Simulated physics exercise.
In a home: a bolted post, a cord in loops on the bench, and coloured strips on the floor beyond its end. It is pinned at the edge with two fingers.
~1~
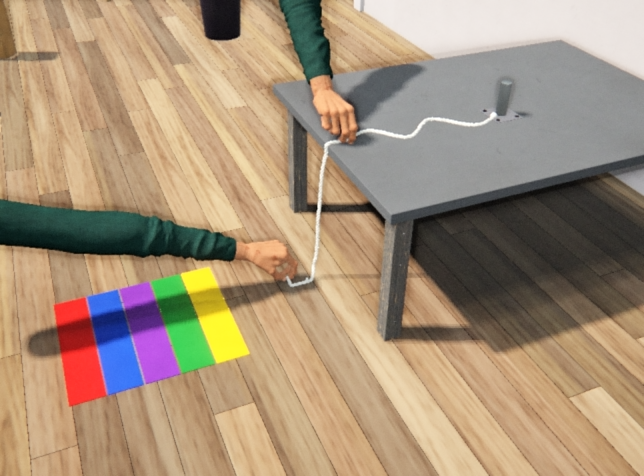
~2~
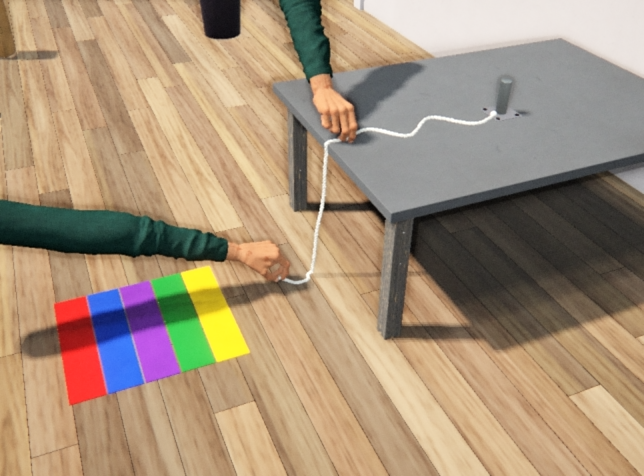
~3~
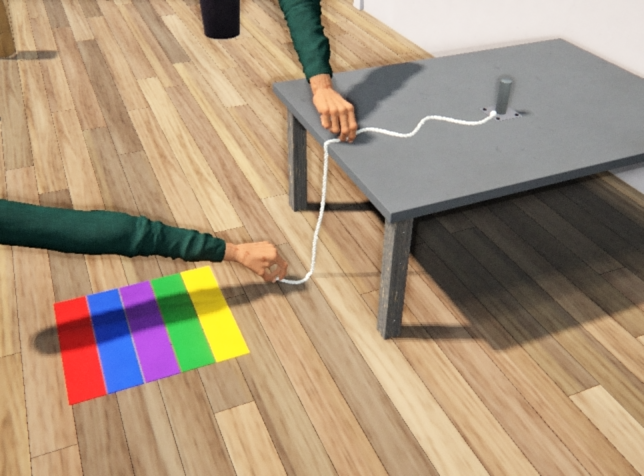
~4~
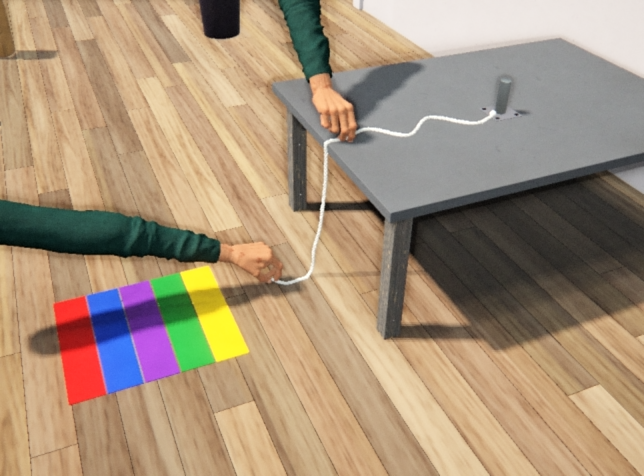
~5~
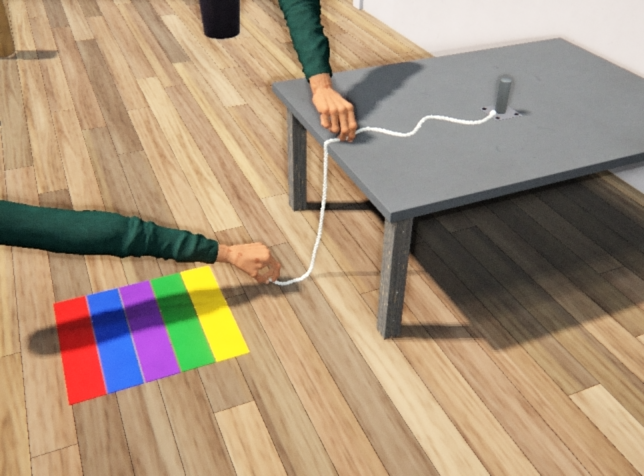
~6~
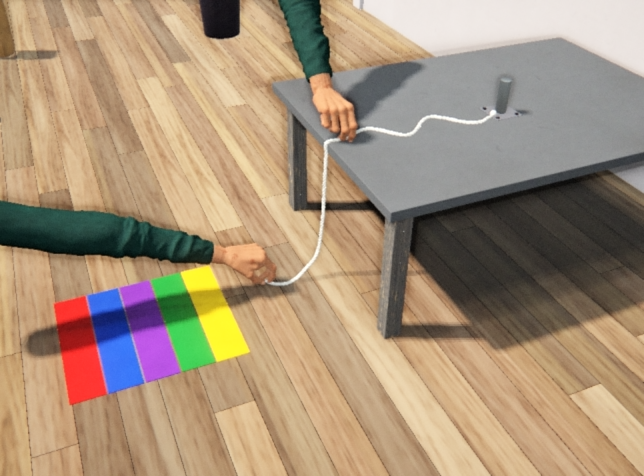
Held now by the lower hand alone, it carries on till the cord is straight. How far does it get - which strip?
Purple.
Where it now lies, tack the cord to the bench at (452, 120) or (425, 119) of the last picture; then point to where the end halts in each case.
I'd put it around (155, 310) the first time and around (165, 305) the second.
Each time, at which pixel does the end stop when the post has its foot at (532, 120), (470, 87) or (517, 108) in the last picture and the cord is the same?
In order, near (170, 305), (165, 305) and (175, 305).
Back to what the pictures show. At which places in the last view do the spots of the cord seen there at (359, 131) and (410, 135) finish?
(331, 143) and (382, 133), roughly.
Soon after, end near (215, 294); over yellow.
Then, end near (172, 305); over green.
At full stretch, end near (145, 312); over purple. It gets as far as the purple strip.
